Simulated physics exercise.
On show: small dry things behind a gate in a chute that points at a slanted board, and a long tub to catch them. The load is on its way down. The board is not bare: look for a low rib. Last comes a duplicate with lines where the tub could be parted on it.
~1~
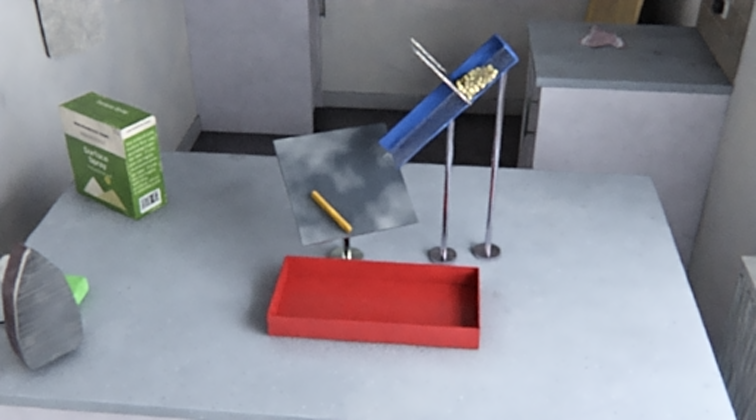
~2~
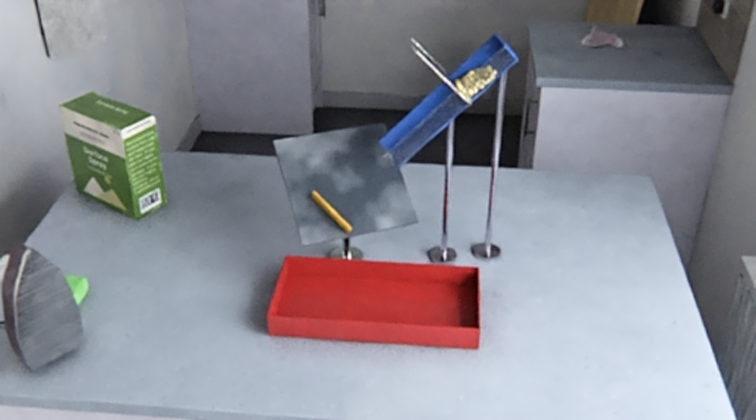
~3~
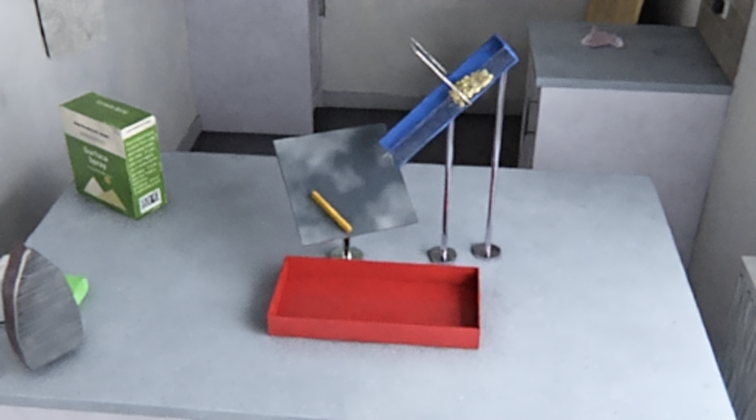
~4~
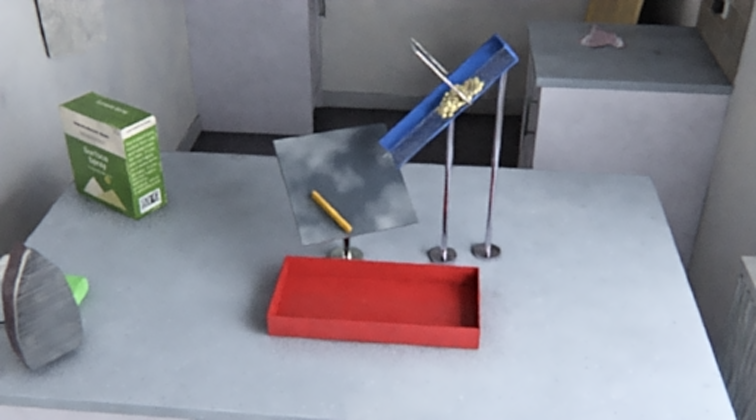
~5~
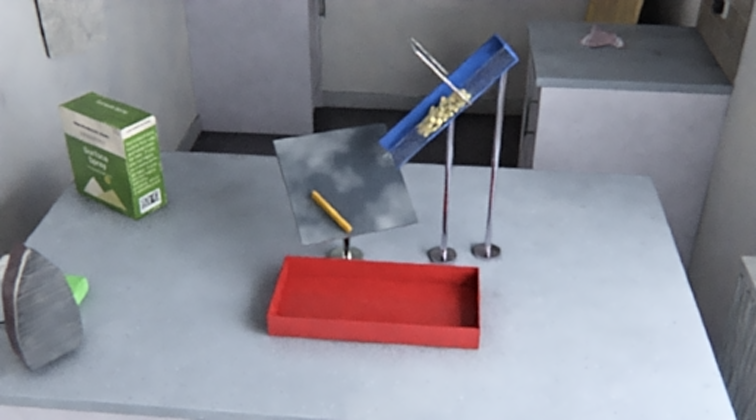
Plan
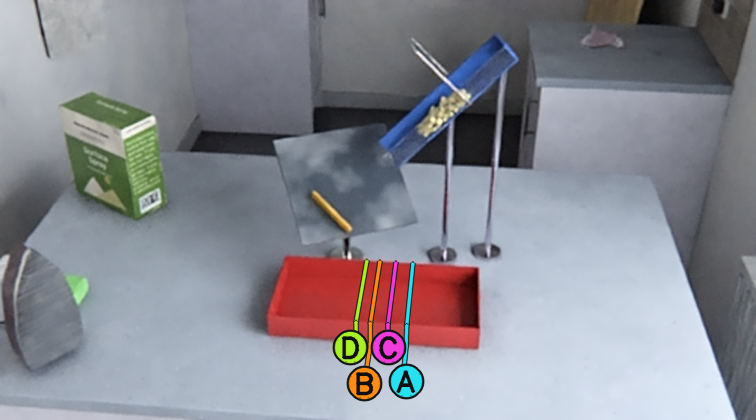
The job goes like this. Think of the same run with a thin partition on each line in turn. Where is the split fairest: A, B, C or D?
B.
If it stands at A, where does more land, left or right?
More lands on the left.
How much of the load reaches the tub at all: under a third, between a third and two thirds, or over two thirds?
Over two thirds.
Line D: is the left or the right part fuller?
More lands on the right.
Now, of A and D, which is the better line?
That is line D.
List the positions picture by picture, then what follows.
In the first frame, load behind the gate near (474, 82), soya beans; lip of the chute near (394, 161), sloping fairly steeply.
In the second frame, middle of the board near (346, 181), tilted fairly steeply; middle of its low edge near (362, 234); of its high edge near (330, 131).
In the third frame, front corners of the tub near (268, 315) and (480, 329), empty; front of the load near (451, 92).
In the fourth frame, middle of the load near (458, 100); its front near (439, 109), close to a third of the way to the lip; rib from (314, 191) to (351, 229).
In the fifth frame, middle of the load near (444, 112); its front near (421, 132), close to two thirds of the way to the lip.
On the marked copy, line A crosses the front rim at (406, 324); line B crosses the front rim at (370, 322); line C crosses the front rim at (388, 323); line D crosses the front rim at (356, 321).
If A is chosen, of what is caught, the whole lot on the left of the divider, none at all on the right.
If B is chosen, of what is caught, close to half on the left of the divider, close to half on the right.
If C is chosen, of what is caught, all but a few on the left of the divider, only a few on the right.
If D is chosen, of what is caught, close to a quarter on the left of the divider, the bulk on the right.
